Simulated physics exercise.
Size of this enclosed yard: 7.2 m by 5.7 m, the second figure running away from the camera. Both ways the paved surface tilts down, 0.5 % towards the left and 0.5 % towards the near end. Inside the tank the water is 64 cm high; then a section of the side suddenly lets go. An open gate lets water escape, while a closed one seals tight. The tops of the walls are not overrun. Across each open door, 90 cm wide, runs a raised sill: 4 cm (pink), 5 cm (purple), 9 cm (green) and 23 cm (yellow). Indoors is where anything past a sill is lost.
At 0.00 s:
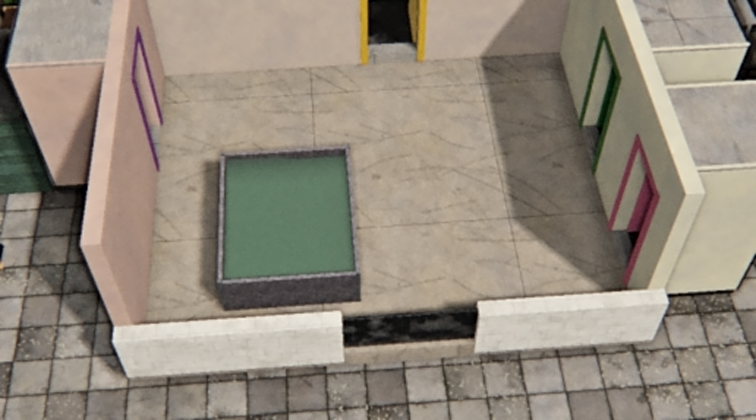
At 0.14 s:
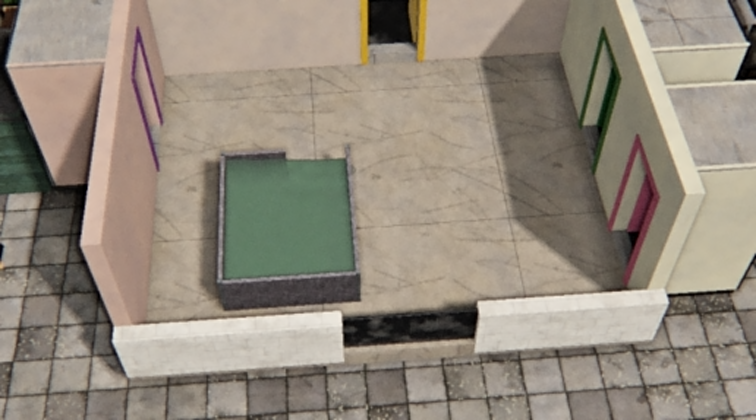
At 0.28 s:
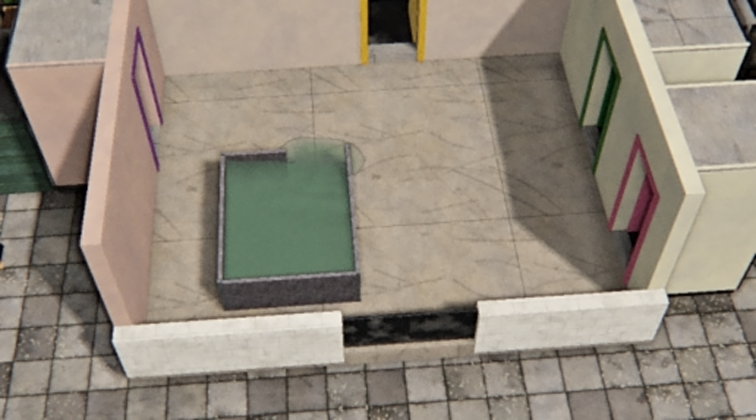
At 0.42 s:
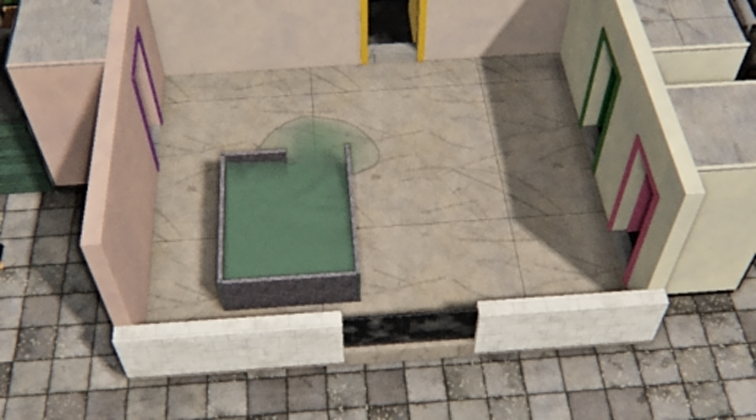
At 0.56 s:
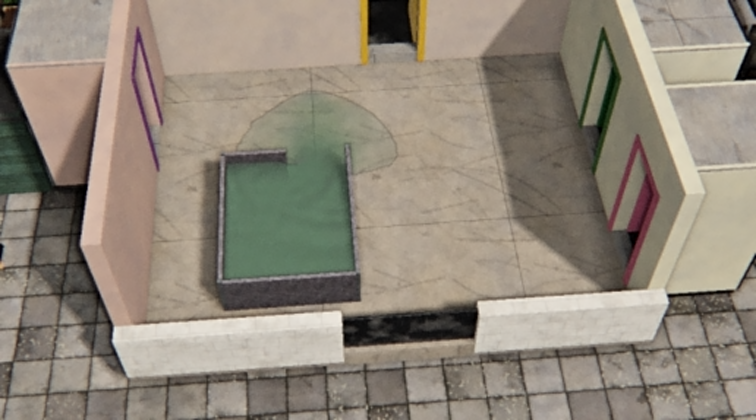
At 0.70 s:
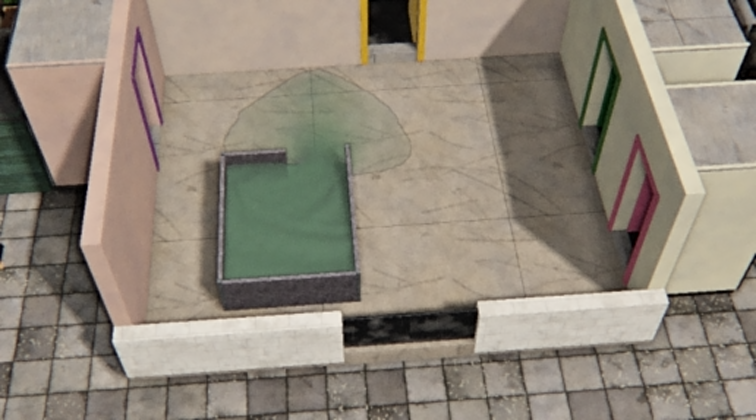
Green water pouring through a gap in the far side of a dark-walled tank, fanning out across the walled yard's paved floor.
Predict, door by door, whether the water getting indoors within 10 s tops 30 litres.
In order: The pink door never tops the limit. The purple door tops the limit. The green door never tops the limit. The yellow door never tops the limit.
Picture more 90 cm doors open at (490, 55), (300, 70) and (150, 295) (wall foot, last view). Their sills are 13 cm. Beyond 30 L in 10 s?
First doorway falls short, second gets there, third falls short.
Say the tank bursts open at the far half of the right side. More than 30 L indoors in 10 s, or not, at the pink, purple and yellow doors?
So pink ends up past the limit, purple short of it, yellow short of it.
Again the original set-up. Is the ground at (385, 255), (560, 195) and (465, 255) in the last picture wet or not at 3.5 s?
Listed in turn: Spared so far / spared so far / spared so far.
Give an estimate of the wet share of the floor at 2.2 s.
Close to 30 in a hundred.
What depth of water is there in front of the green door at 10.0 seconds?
I'd put it at around 5.5 cm deep.
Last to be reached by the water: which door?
The pink door.
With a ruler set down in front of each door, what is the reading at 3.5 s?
You'd get pink at 0 cm, purple at 9 cm, green at 5 cm, and yellow at 16 cm.
After 1.4 s water covers 25 % of the floor and is deepest (34 cm) near (323, 168); pink door not reached, purple door not reached, green door not reached, yellow door 20 cm at the sill, 0 L in.
After 2.2 s water covers 30 % of the floor and is deepest (31 cm) near (317, 76); pink door not reached, purple door not reached, green door not reached, yellow door 23 cm at the sill, 0 L in.
After 3.5 s water covers 45 % of the floor and is deepest (26 cm) near (176, 77); pink door not reached, purple door 9 cm at the sill, 2 L in, green door 5 cm at the sill, 0 L in, yellow door 16 cm at the sill, 1 L in.
After 6.0 s water covers 80 % of the floor and is deepest (18 cm) near (166, 78); pink door 4 cm at the sill, 0 L in, purple door 9 cm at the sill, 28 L in, green door 9 cm at the sill, 1 L in, yellow door 12 cm at the sill, 2 L in.
After 10.0 s water covers 95 % of the floor and is deepest (16 cm) near (358, 337); pink door 6 cm at the sill, 5 L in, purple door 7 cm at the sill, 52 L in, green door 6 cm at the sill, 2 L in, yellow door 7 cm at the sill, 2 L in.
